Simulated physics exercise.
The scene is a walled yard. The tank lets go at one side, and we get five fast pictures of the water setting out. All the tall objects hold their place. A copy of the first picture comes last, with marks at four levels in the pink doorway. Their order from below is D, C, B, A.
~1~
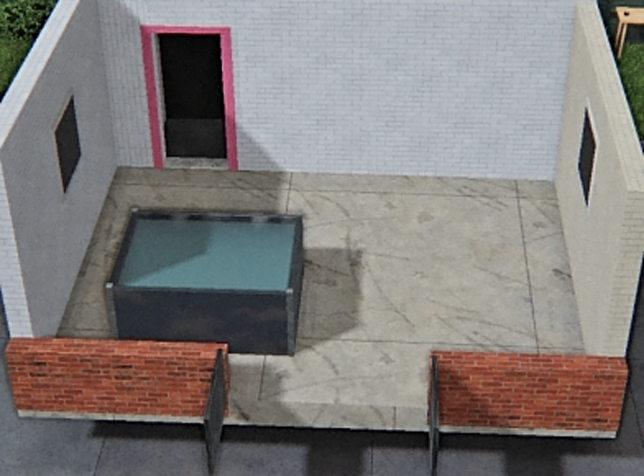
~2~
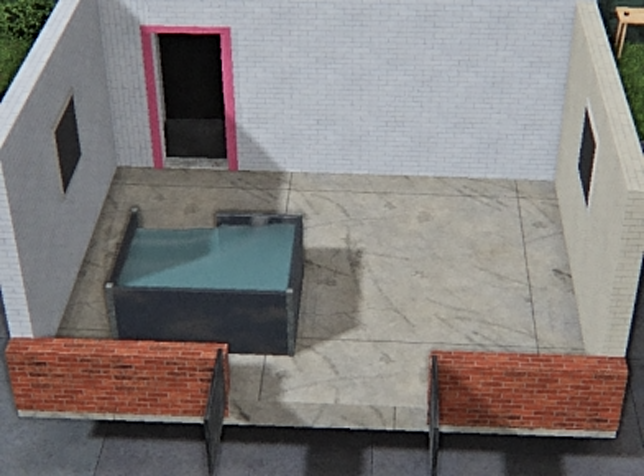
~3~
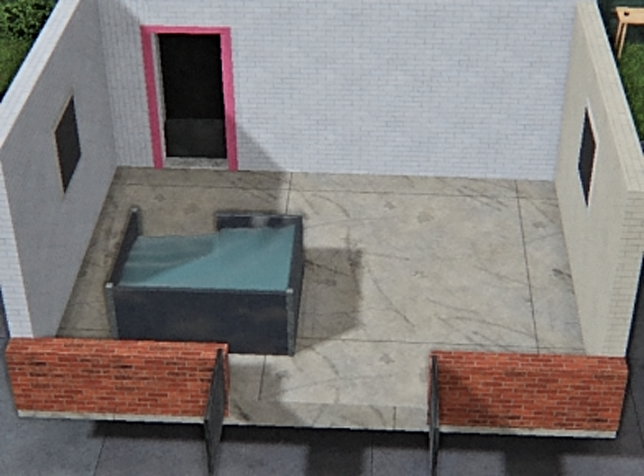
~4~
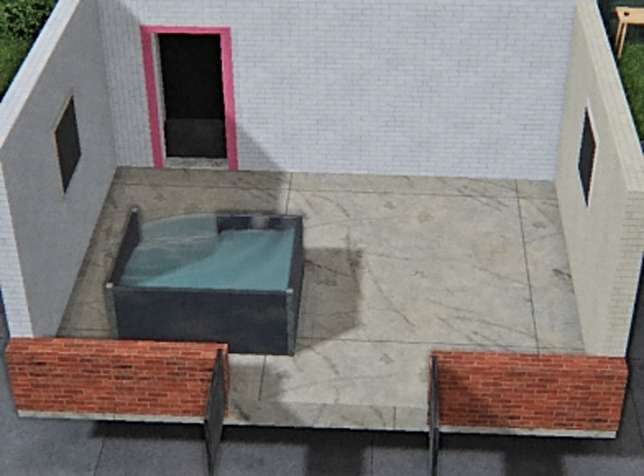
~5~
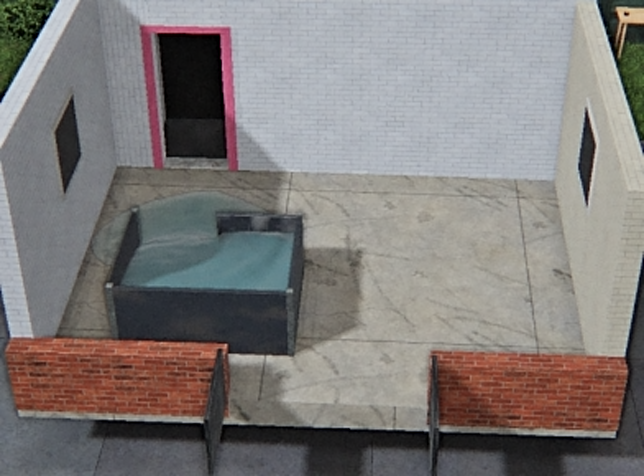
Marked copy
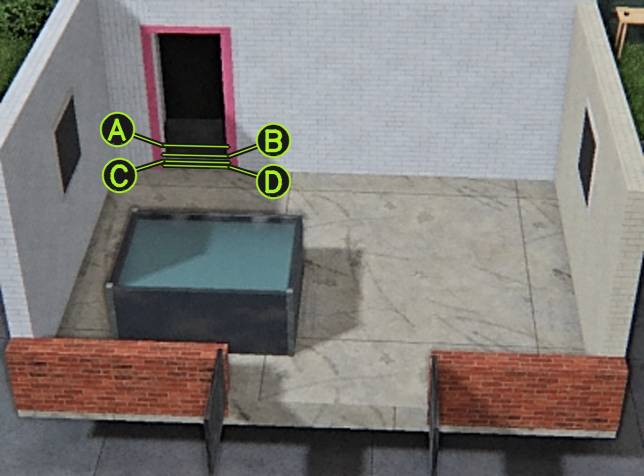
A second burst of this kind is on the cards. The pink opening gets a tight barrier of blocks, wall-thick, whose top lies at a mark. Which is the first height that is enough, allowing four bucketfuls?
Take A.
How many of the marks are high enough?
One.
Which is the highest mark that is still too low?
B.
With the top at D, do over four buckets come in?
Yes, that goes wrong.
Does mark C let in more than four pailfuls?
Yes.
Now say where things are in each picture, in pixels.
The first picture shows water in the tank at rest, its middle at (209, 256); foot of the pink doorway at (196, 169); open gate at (328, 343).
In the second picture, water covers 1 % of the ground, its front hidden from here.
In the third picture, water covers 3 % of the ground, its front hidden from here.
In the fourth picture, water covers 7 % of the ground, its front hidden from here.
The fifth picture shows front seen at (218, 194), 13 % of the ground wet.
On the marked copy, A at (195, 146); B at (195, 155); C at (196, 162); D at (196, 166); from the bottom up D, C, B, A.
With A, a splash gets over, under a bucket.
With B, about 10 bucketfuls get in.
With C, dozens of bucketfuls pour in.
With D, dozens of bucketfuls pour in.
